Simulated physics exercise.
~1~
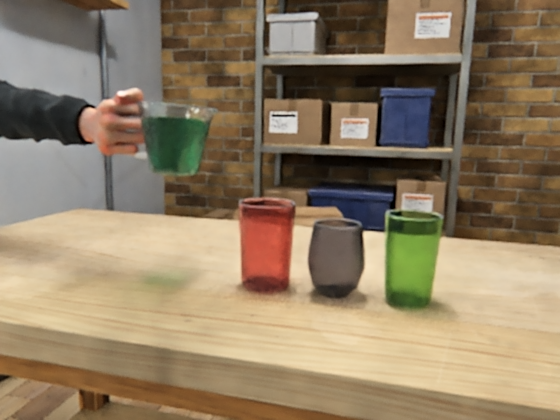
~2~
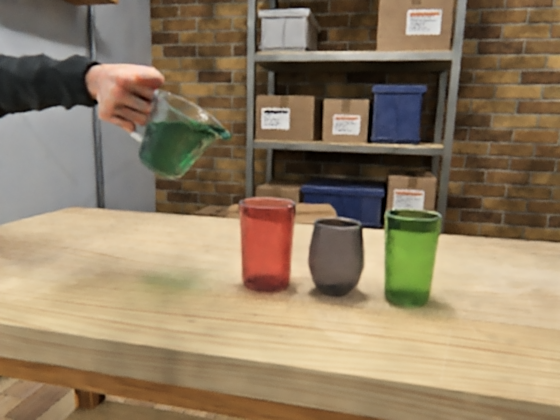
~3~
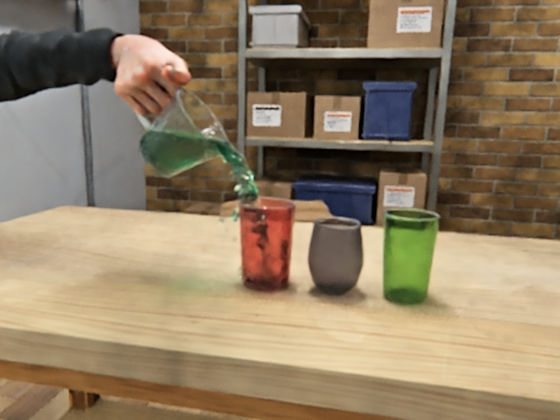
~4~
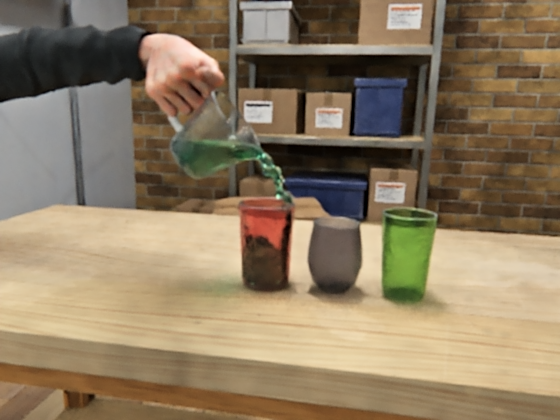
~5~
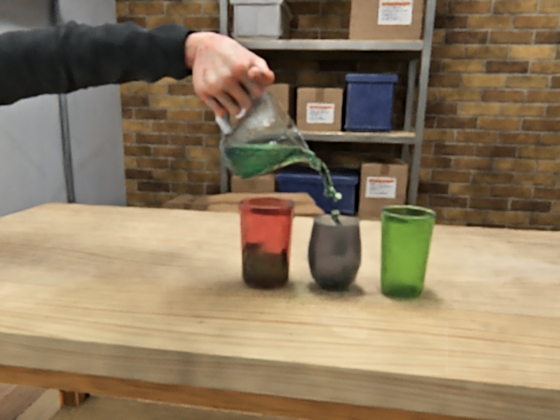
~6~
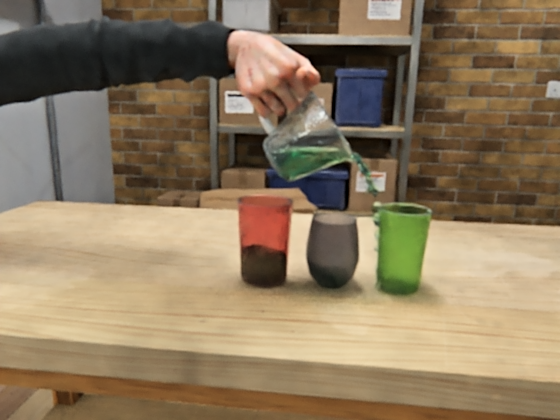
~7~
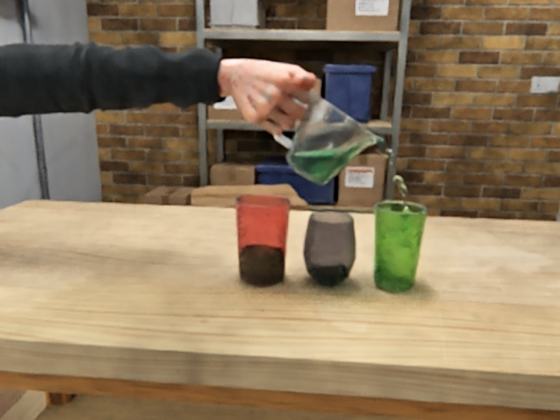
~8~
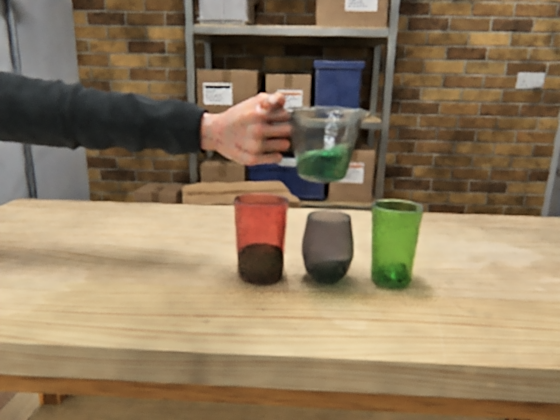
A hand in a dark sleeve holds a clear measuring jug of green liquid above a wooden table, seen from the front in a storeroom with a brick wall and shelves of boxes. Below stand a red glass, a round-bellied grey glass and a green glass, left to right. The hand tips the jug and pours into the red glass, then sweeps right, pouring over the grey glass and into the green one as the view drifts slightly. The jug swings back level, still holding some liquid, while dark liquid sits in the red glass and a little in the others.
